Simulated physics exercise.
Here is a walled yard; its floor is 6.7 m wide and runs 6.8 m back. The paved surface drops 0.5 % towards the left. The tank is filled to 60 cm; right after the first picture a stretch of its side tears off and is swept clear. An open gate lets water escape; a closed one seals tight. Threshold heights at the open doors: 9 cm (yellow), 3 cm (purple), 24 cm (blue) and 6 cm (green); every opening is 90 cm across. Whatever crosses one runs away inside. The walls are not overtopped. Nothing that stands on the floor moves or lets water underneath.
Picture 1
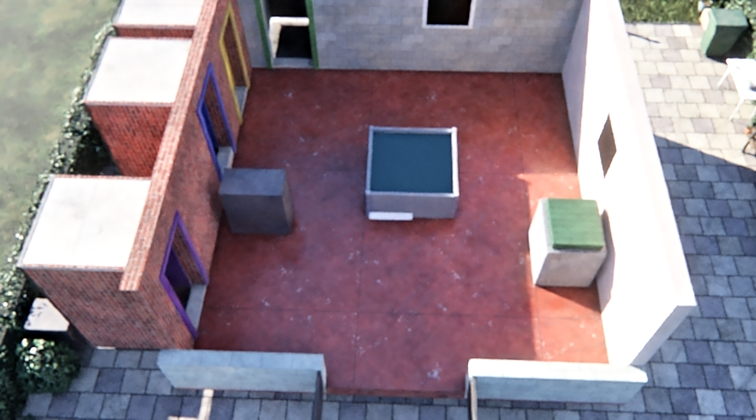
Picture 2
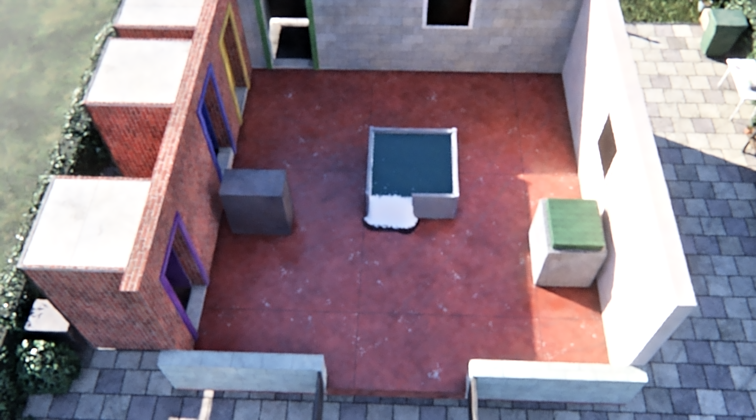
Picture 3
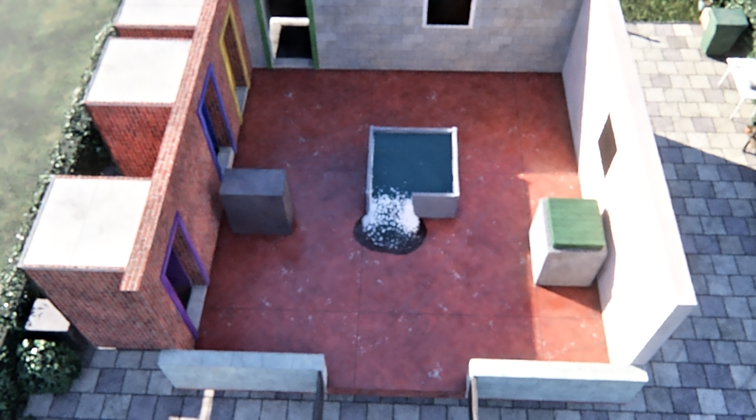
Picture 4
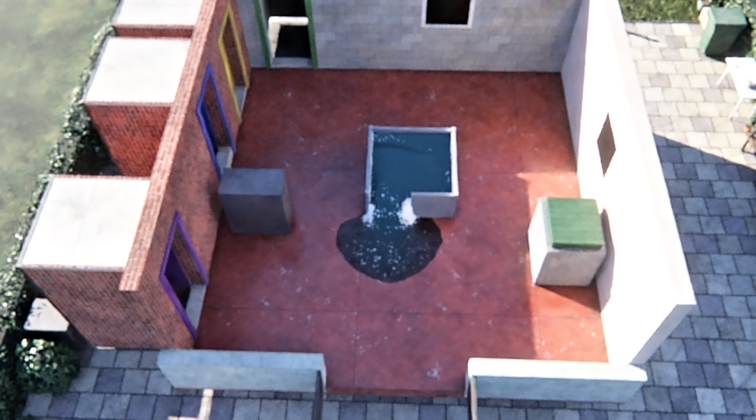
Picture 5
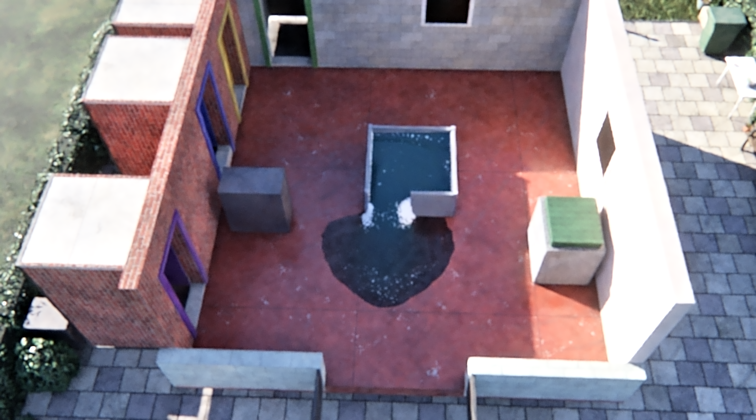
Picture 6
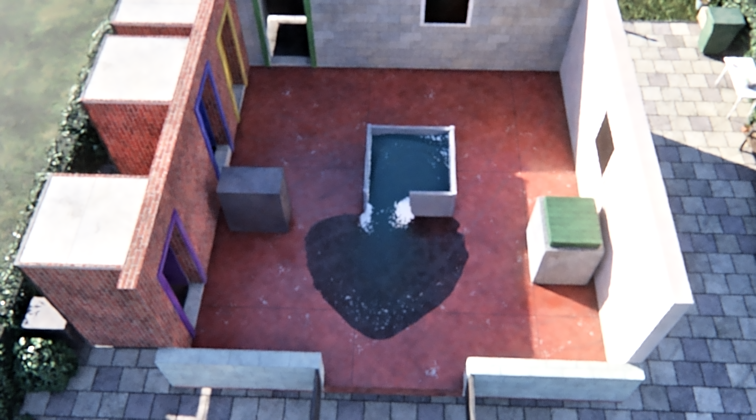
Water pours through a gap in the tank's front and spreads across the red floor.
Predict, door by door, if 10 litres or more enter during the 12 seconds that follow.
Door by door: At the yellow door it keeps below the limit; at the purple door it goes over the limit; at the blue door it stays under the limit; at the green door it stays under the limit.
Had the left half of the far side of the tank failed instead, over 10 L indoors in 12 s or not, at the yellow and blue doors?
Against that limit: Yellow above, blue below.
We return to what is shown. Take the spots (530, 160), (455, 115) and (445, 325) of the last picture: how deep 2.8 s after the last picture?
Roughly 0, 0 and 2 cm, in turn.
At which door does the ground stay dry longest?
The green one.
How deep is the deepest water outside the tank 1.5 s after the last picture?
Up to some 30 cm.
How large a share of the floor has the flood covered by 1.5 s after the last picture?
Near 30 per cent is wet.
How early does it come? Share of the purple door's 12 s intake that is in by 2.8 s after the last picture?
Some 25 per cent by then.
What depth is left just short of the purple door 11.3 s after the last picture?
Some 4.0 cm.
Then, 0.7 s after the last picture water covers 20 % of the floor and is deepest (29 cm) near (385, 220); yellow door not reached, purple door not reached, blue door not reached, green door not reached.
Then, 1.5 s after the last picture water covers 30 % of the floor and is deepest (30 cm) near (188, 366); yellow door not reached, purple door 5 cm at the sill, 0 L in, blue door not reached, green door not reached.
Then, 2.8 s after the last picture water covers 30 % of the floor and is deepest (15 cm) near (188, 366); yellow door not reached, purple door 8 cm at the sill, 19 L in, blue door not reached, green door not reached.
Then, 6.3 s after the last picture water covers 40 % of the floor and is deepest (7 cm) near (214, 241); yellow door 1 cm at the sill, 0 L in, purple door 6 cm at the sill, 59 L in, blue door 2 cm at the sill, 0 L in, green door not reached.
Then, 11.3 s after the last picture water covers 50 % of the floor and is deepest (5 cm) near (210, 258); yellow door 1 cm at the sill, 0 L in, purple door 4 cm at the sill, 75 L in, blue door 2 cm at the sill, 0 L in, green door 2 cm at the sill, 0 L in.
